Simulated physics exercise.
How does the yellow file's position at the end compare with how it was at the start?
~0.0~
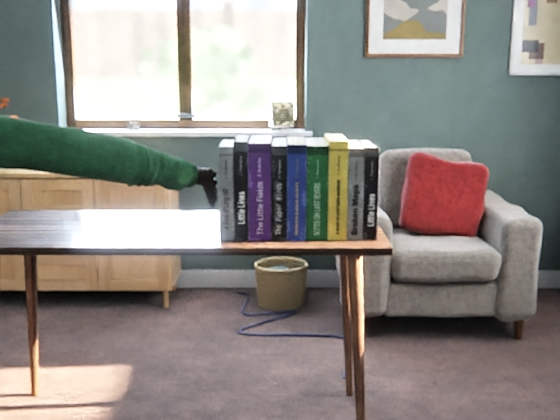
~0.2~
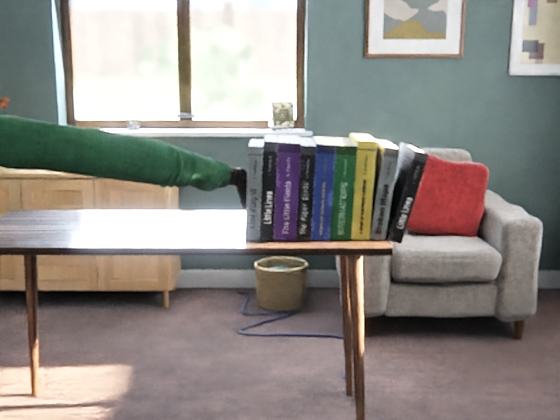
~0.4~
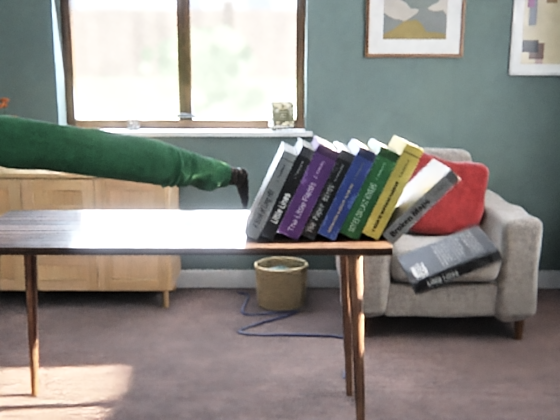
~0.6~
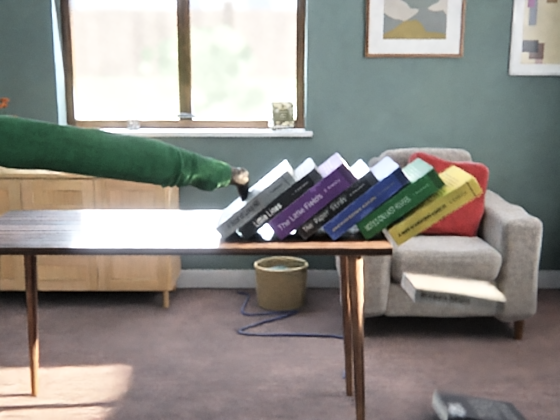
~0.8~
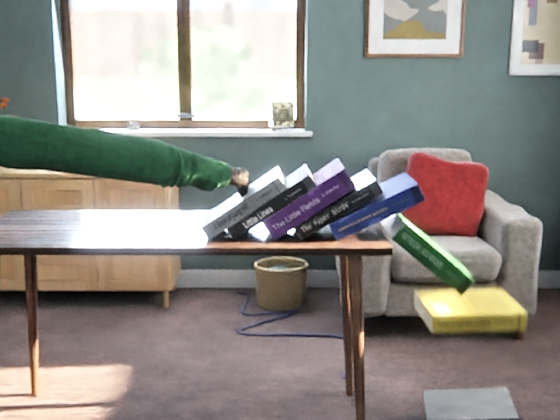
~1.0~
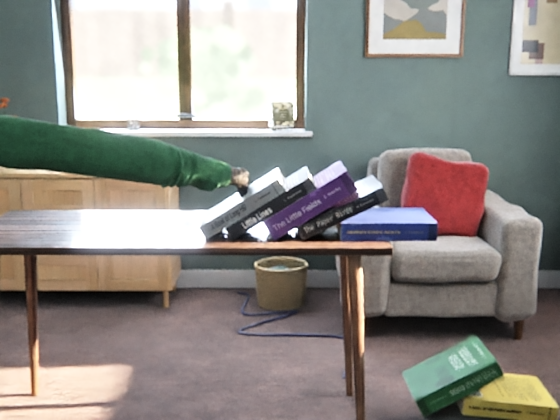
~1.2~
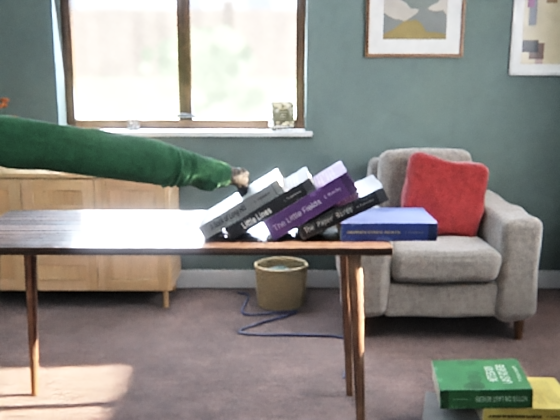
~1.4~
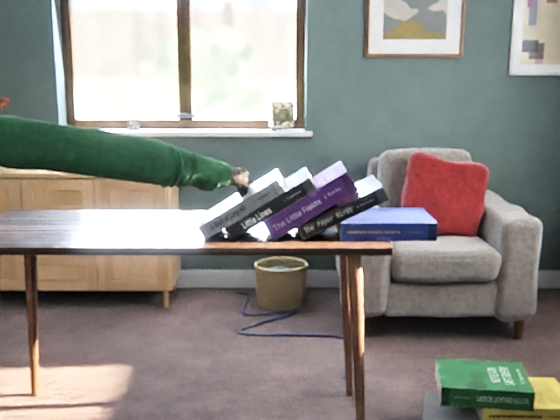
At the start it stands upright in the row on the table. By the end it is lying on its side on the floor, down to the right.
